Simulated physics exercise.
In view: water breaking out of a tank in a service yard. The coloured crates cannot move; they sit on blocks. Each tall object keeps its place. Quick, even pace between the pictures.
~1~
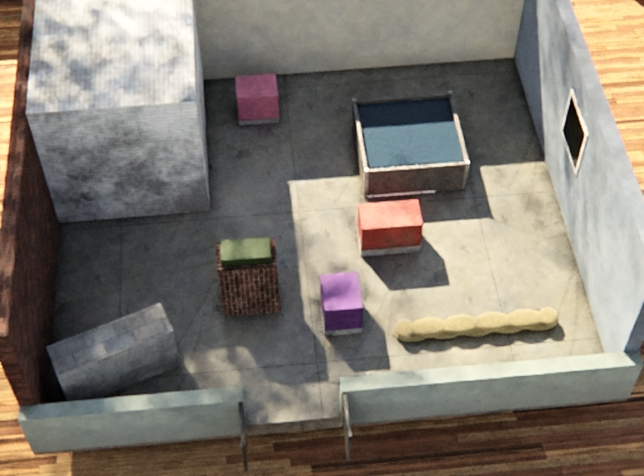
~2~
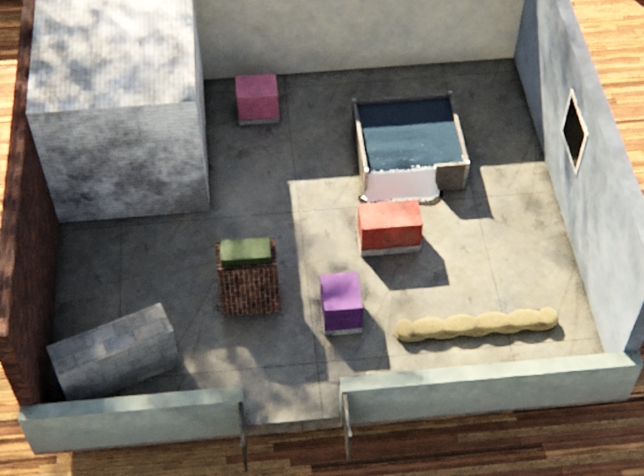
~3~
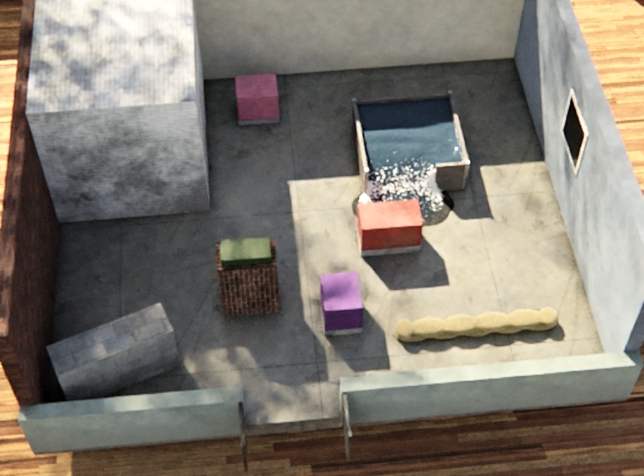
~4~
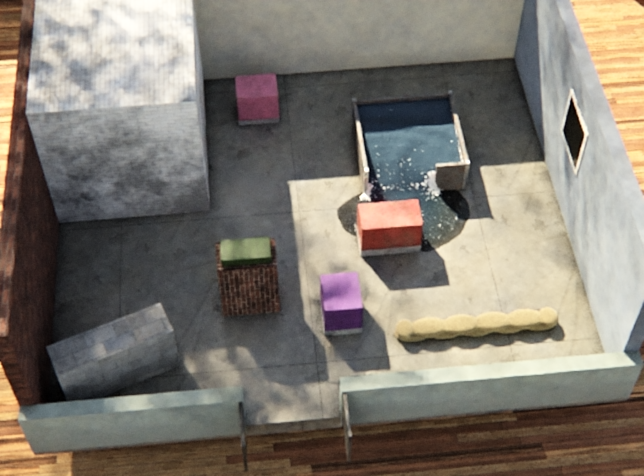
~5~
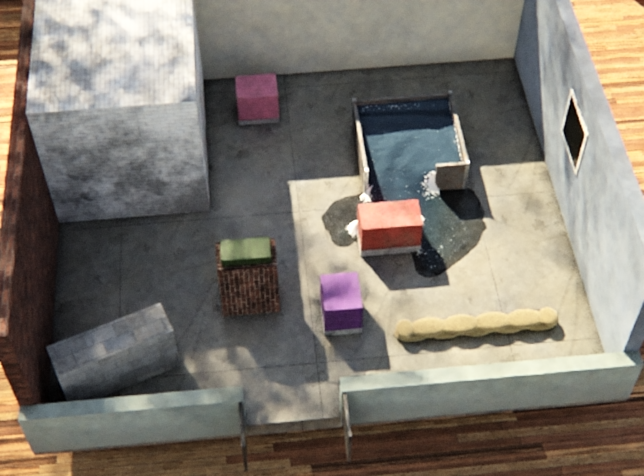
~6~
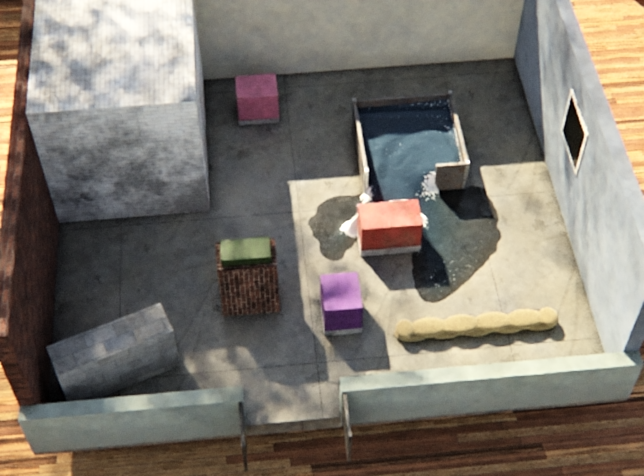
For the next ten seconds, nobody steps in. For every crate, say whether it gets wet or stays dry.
The pink crate remains clear of the water all along; the purple crate remains clear of the water all along; the red crate doesn't remain clear of the water all along.
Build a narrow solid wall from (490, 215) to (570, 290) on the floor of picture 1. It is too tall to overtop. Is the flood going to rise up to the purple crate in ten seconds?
For purple: Untouched.
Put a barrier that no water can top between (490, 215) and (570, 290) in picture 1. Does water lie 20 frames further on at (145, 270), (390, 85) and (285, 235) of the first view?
The first point comes out inundated, the next unwetted, the last inundated.
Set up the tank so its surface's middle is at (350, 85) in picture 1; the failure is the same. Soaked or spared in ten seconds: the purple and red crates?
Result: Purple is inundated; red is inundated.
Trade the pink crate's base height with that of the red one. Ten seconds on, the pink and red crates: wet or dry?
Taking them in turn, the pink crate stays clear, then the red crate is drenched.
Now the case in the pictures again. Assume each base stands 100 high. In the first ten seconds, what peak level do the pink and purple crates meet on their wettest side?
Close to 50 per cent, and close to 70 per cent, in that order.
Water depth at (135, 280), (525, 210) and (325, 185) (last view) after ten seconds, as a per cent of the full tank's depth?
Respectively 6, 6 and 2 per cent.
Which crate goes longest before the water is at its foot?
I think it's the pink crate.
A moment on, water covers 15 % of the floor; the pink crate not reached, the purple crate not reached, the red crate water round its plinth.
Next, water covers 35 % of the floor; the pink crate not reached, the purple crate water round its plinth, the red crate water round its plinth.
Then, water covers 50 % of the floor; the pink crate water round its plinth, the purple crate water round its plinth, the red crate water round its plinth.
Later, water covers 70 % of the floor; the pink crate water round its plinth, the purple crate water round its plinth, the red crate water round its plinth.
In the end, water covers 95 % of the floor; the pink crate stayed above the water, the purple crate stayed above the water, the red crate was topped.
